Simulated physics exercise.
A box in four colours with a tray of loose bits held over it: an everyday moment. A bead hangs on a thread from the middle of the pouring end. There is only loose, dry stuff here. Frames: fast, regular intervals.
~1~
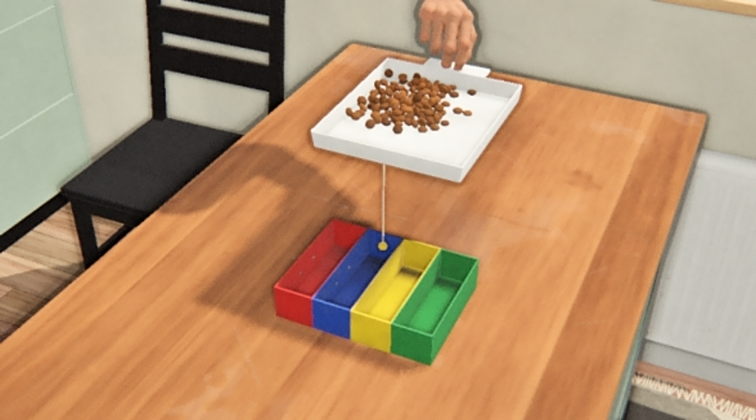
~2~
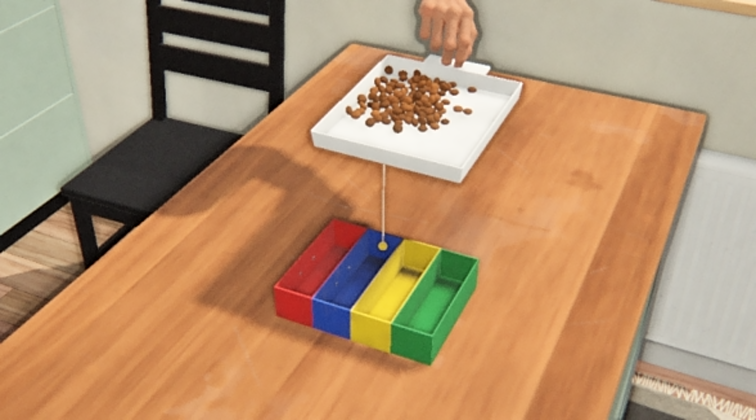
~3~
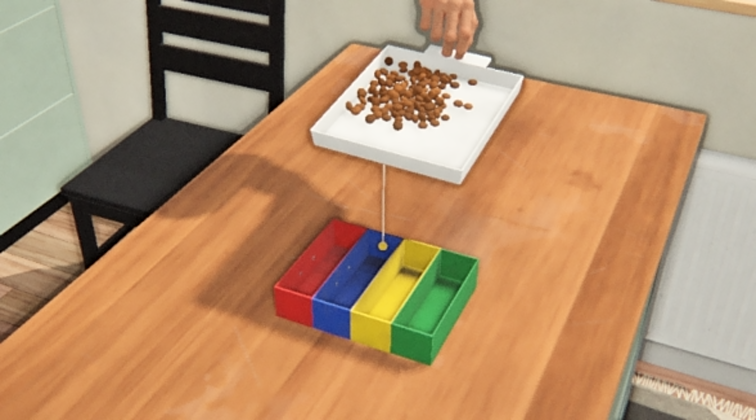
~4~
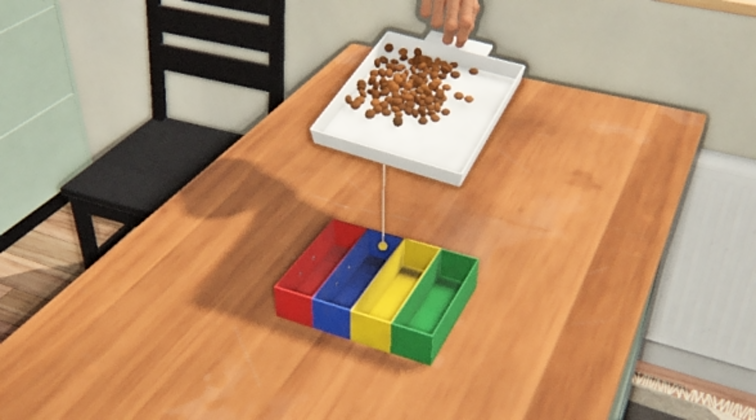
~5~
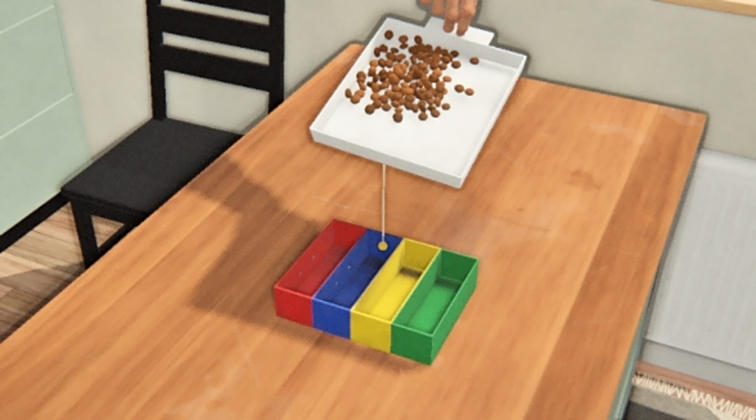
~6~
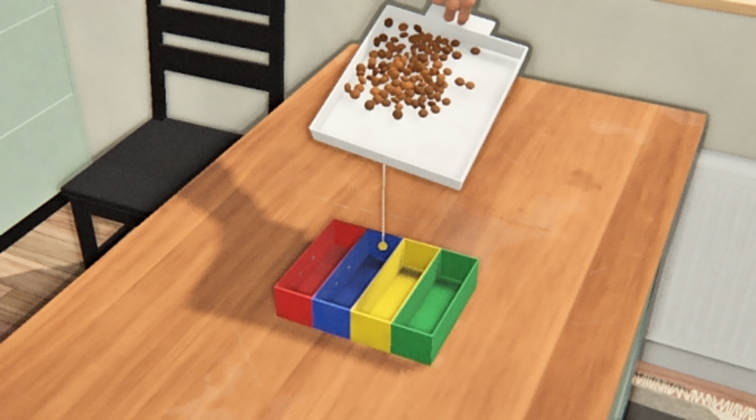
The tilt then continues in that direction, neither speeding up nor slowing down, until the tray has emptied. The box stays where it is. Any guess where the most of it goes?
I'd say the green cell.
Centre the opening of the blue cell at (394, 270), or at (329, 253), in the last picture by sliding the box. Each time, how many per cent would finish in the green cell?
It comes to roughly 20 per cent in one try and roughly 30 per cent in the next.
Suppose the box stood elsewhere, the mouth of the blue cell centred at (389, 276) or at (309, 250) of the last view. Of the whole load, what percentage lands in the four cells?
Around 100 percent the first time, around 20 percent the second.
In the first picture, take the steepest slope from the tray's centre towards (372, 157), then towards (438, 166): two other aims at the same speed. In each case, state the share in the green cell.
0 and 70 per cent, in that order.
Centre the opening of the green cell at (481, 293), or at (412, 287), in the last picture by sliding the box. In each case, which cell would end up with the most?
Yellow; the green cell.
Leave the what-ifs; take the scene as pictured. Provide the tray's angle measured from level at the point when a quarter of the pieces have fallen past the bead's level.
A tilt of roughly 80°.
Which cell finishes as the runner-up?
I'd say the yellow cell takes second place.
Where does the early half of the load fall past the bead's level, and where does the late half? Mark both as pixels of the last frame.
Around (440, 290) and then (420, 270).
Soon, tray tipped steeply; nearly all on the tray; a stray few falling or outside the box.
A while on, tray tipped past a quarter turn; about a third on the tray; about a quarter in the green cell; a small part in the yellow cell; a stray few in the blue cell; about a quarter falling or outside the box.
Towards the end, tray tipped past a quarter turn; a stray few on the tray; about half in the green cell; about a quarter in the yellow cell; a small part in the blue cell; a stray few in the red cell; about a quarter falling or outside the box.
Finally, tray tipped past a quarter turn; about half in the green cell; about a quarter in the yellow cell; a small part in the blue cell; a stray few in the red cell; about a quarter outside the box.
